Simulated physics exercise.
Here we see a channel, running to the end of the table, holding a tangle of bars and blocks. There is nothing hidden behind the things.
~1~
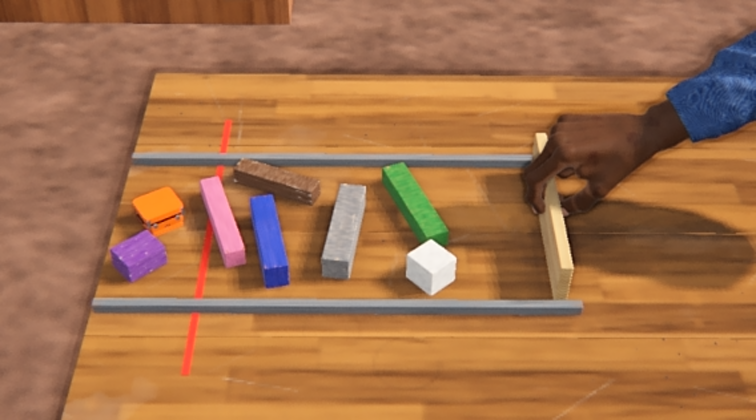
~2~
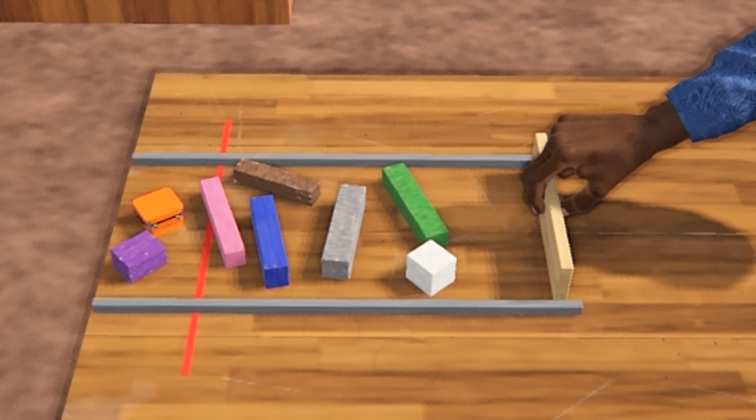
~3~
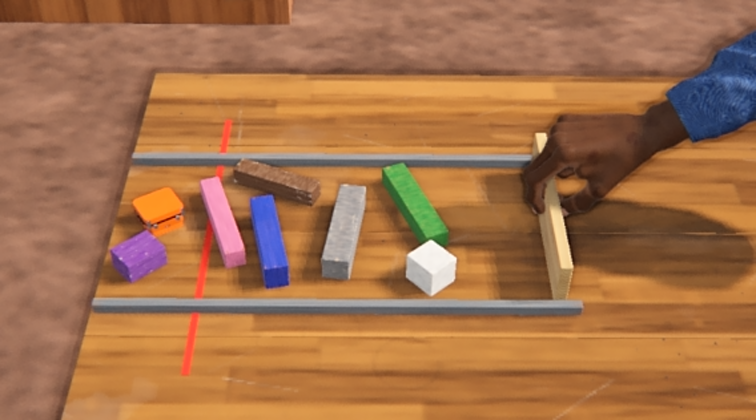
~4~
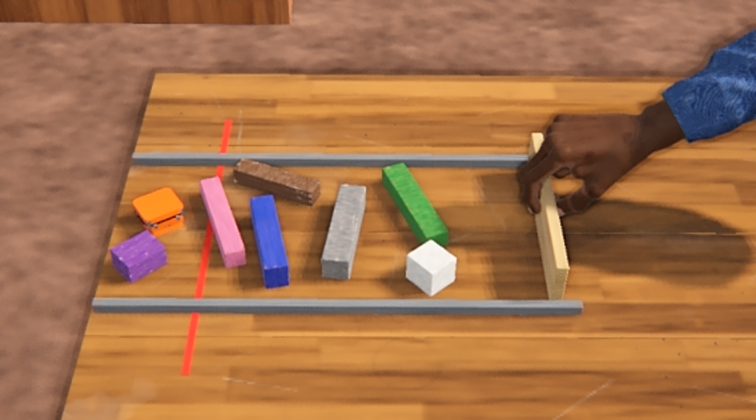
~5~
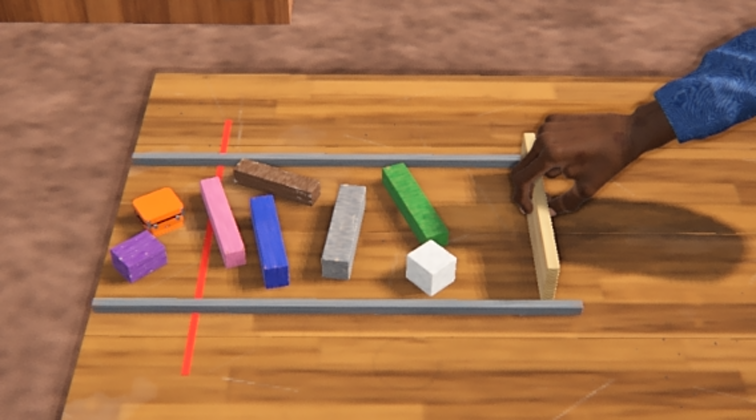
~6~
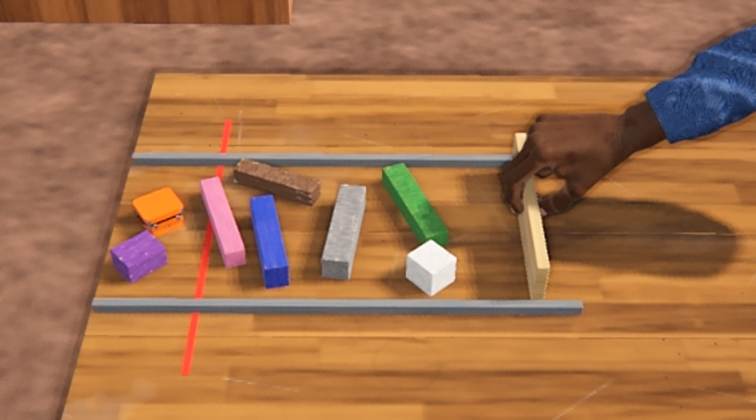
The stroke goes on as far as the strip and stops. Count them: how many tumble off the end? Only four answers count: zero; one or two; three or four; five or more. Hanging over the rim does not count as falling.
My answer: One or two.
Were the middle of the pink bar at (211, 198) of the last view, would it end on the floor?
In the end it falls away.
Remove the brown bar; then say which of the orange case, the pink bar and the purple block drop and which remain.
The orange case tumbles off, the pink bar stays on, the purple block goes over.
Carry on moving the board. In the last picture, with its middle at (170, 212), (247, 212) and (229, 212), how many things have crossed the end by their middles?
First 5, then 0, then 2.
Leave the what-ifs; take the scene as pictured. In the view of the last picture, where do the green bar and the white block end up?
The green bar stops around (201, 203); the white block around (185, 260).
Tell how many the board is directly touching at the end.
2.
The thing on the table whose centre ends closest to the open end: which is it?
The one out in front is the pink bar.
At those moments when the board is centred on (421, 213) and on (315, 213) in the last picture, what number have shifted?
Answer - first 2, then 6.
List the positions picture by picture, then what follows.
Purple block (139, 256); orange case (159, 213); pink bar (222, 221); board (550, 214); tape (210, 231), in the first picture.
Orange case (159, 213); white block (431, 268), in the second picture.
Pink bar (222, 221); grey bar (345, 230), in the third picture.
Purple block (139, 257); board (546, 214), in the fourth picture.
Orange case (159, 213); brown bar (277, 182), in the fifth picture.
Purple block (139, 257); orange case (159, 213); pink bar (222, 221); board (529, 214); tape (210, 231), in the sixth picture.
Soon after, none off yet; purple block at rest near (139, 257); orange case at rest near (159, 213); pink bar at rest near (222, 221).
In the end, the number that fall off is one or two; gone, orange case and purple block.
